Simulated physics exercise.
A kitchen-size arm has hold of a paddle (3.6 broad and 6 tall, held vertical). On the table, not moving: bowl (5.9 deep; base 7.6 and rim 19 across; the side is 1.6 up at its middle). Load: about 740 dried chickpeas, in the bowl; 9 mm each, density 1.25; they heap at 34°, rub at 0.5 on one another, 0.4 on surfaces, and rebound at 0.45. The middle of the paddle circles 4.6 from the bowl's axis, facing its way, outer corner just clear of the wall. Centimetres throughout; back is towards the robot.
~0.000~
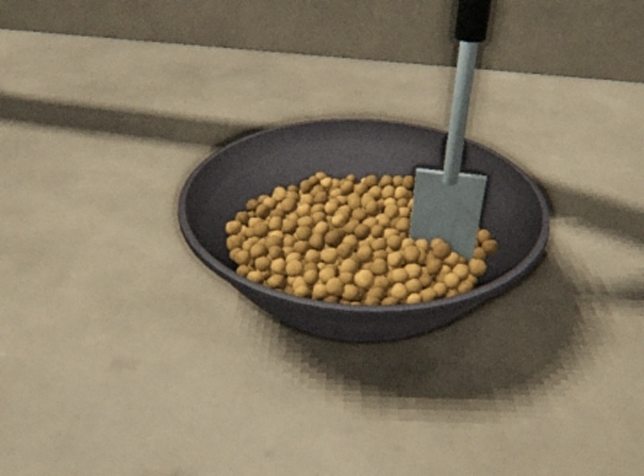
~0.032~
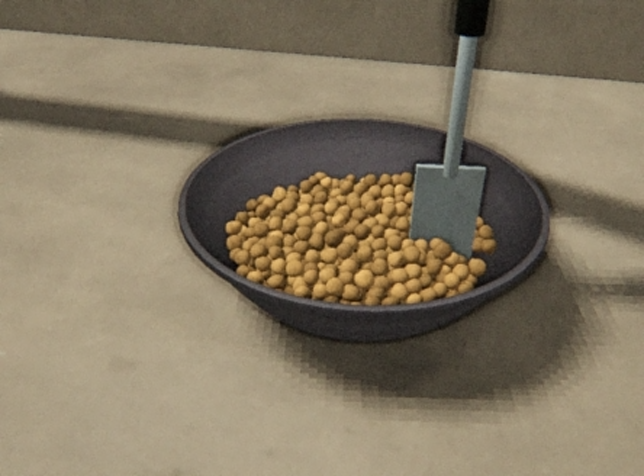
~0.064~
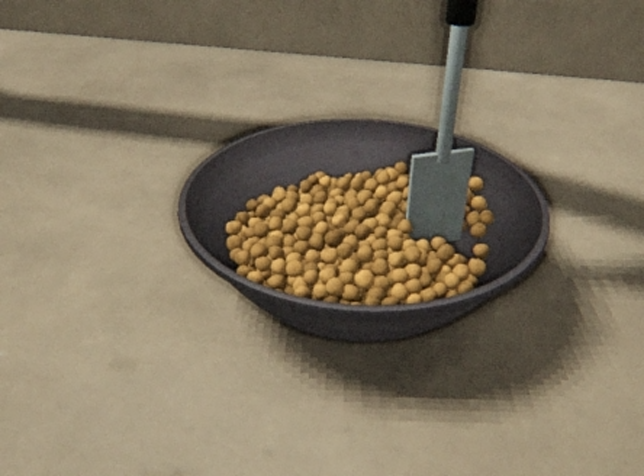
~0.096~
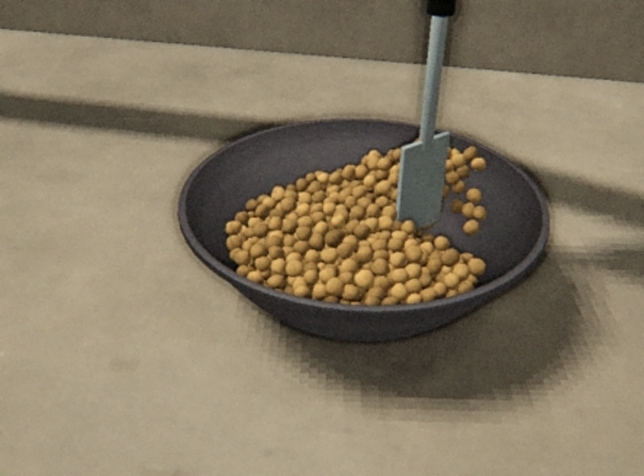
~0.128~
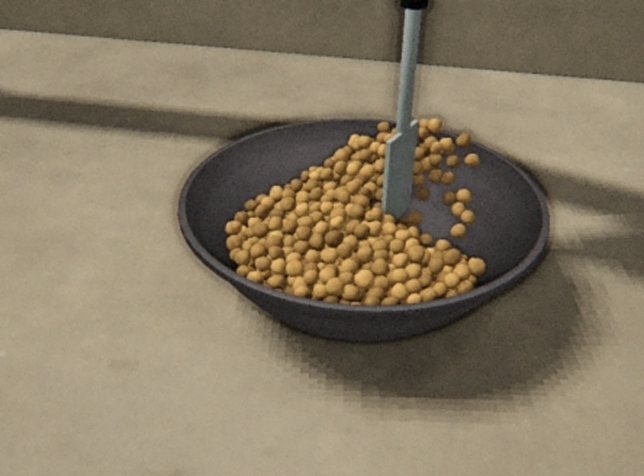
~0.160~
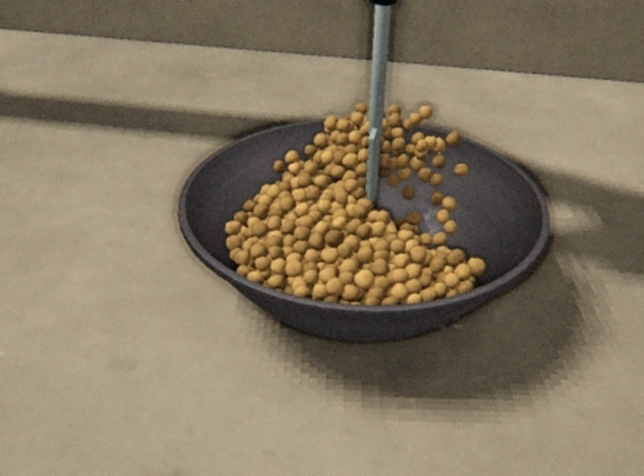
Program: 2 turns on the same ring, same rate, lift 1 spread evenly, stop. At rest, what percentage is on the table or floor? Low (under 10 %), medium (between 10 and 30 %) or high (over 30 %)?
A medium share, between 10 and 30 %, ends on the table or floor.
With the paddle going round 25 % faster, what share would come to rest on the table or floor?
It would be near 25 per cent.
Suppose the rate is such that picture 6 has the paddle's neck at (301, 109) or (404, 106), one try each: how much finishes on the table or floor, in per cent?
Some 40 and 10 per cent.
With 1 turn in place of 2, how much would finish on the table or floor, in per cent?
It would be near 10 per cent.
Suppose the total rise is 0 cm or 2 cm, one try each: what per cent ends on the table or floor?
Some 25 and 15 per cent.
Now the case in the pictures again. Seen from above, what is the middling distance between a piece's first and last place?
About 8 cm.
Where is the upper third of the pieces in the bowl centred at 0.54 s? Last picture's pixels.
Near (461, 235).
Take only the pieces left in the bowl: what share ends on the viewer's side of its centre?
Some 50 per cent.
After 0.54 s, 337° round, highest piece 8 above the table; 666 in the bowl, 67 on the table or floor, 9 in flight or on the tool.
After 0.92 s, 224° round, highest piece 7 above the table; 636 in the bowl, 105 on the table or floor, 1 in flight or on the tool.
After 1.31 s, 0° round, highest piece 5 above the table; 633 in the bowl, 109 on the table or floor.
After 2.01 s, 0° round, highest piece 5 above the table; 633 in the bowl, 109 on the table or floor.
In the end, 633 in the bowl, 109 on the table or floor. That is 15 % on the table or floor.
